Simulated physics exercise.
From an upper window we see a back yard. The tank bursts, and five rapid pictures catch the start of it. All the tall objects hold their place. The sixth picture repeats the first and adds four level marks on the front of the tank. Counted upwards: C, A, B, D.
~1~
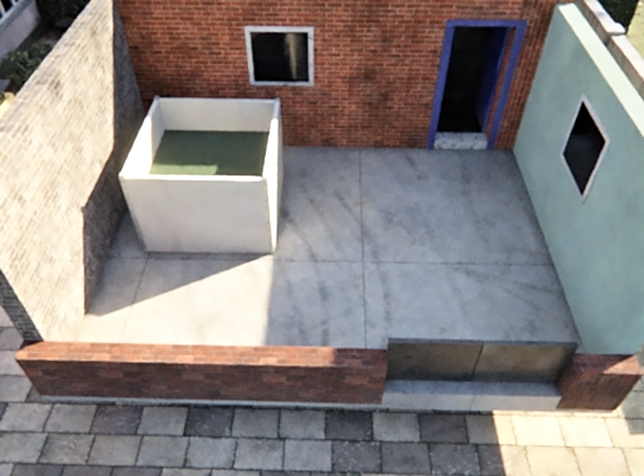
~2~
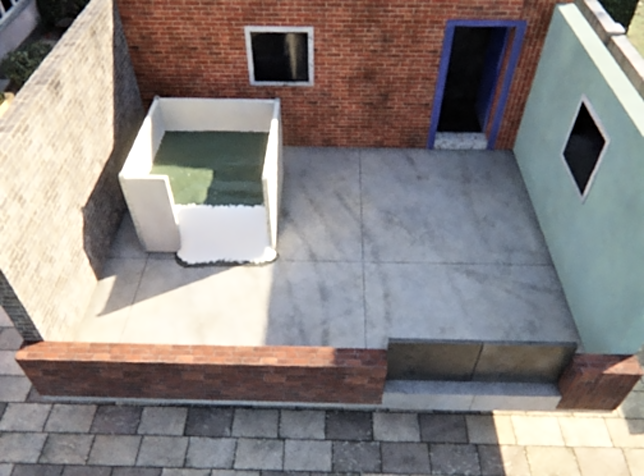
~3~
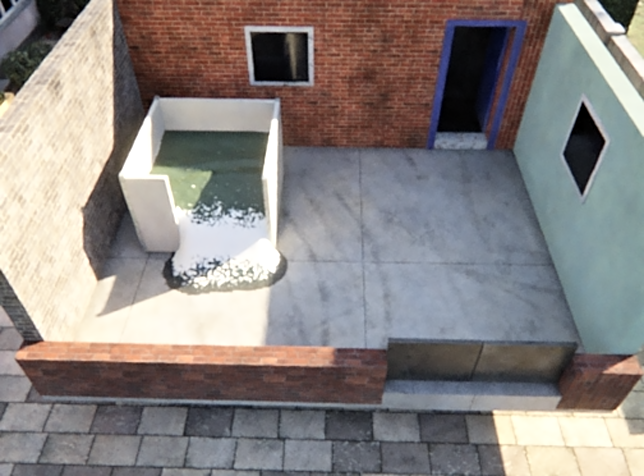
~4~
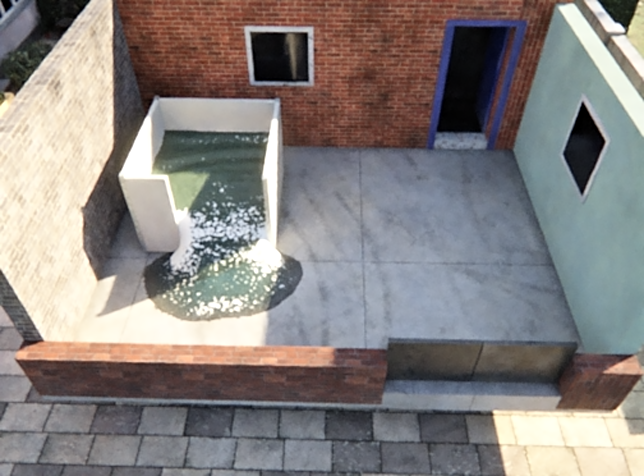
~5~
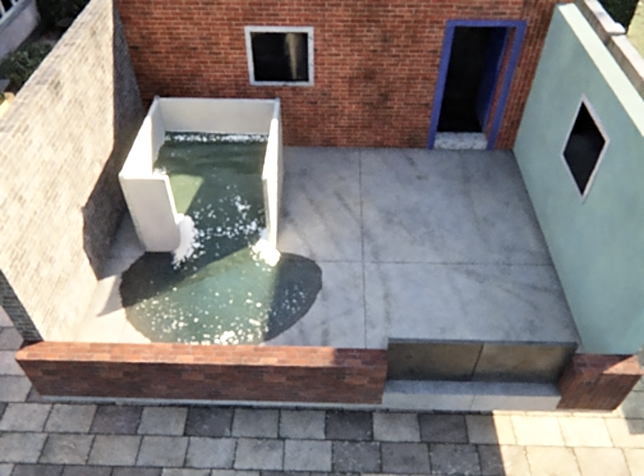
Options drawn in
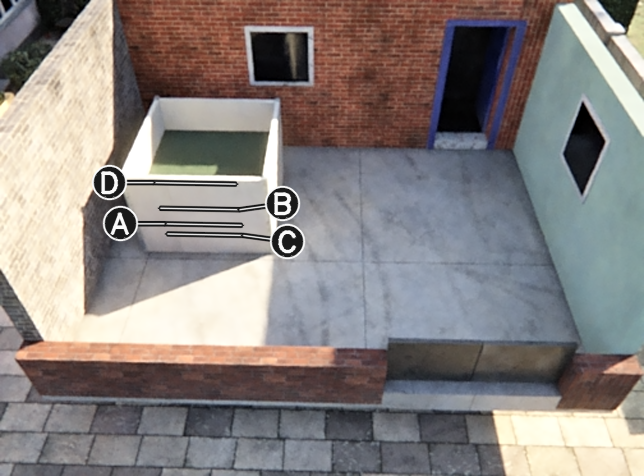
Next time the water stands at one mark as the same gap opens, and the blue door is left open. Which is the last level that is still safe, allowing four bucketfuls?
The limit is B.
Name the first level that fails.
Level D.
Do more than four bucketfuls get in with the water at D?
Yes, that goes wrong.
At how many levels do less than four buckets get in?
Three of them.
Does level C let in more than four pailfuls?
No.
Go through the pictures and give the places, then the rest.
In the first frame, water in the tank at rest, its middle at (211, 165); foot of the blue doorway at (459, 149); shut gate at (479, 348).
In the second frame, 1 % of the ground under water, visible out to (271, 257).
In the third frame, 4 % of the ground under water, visible out to (174, 282).
In the fourth frame, 8 % of the ground under water, visible out to (163, 303).
In the fifth frame, 14 % of the ground under water, visible out to (131, 303).
In white, A at (203, 224); B at (199, 209); C at (205, 234); D at (194, 183); from the bottom up C, A, B, D.
Choosing A, nothing gets over.
Choosing B, a splash gets over, under a bucket.
Choosing C, nothing gets over.
Choosing D, about 12 bucketfuls get in.
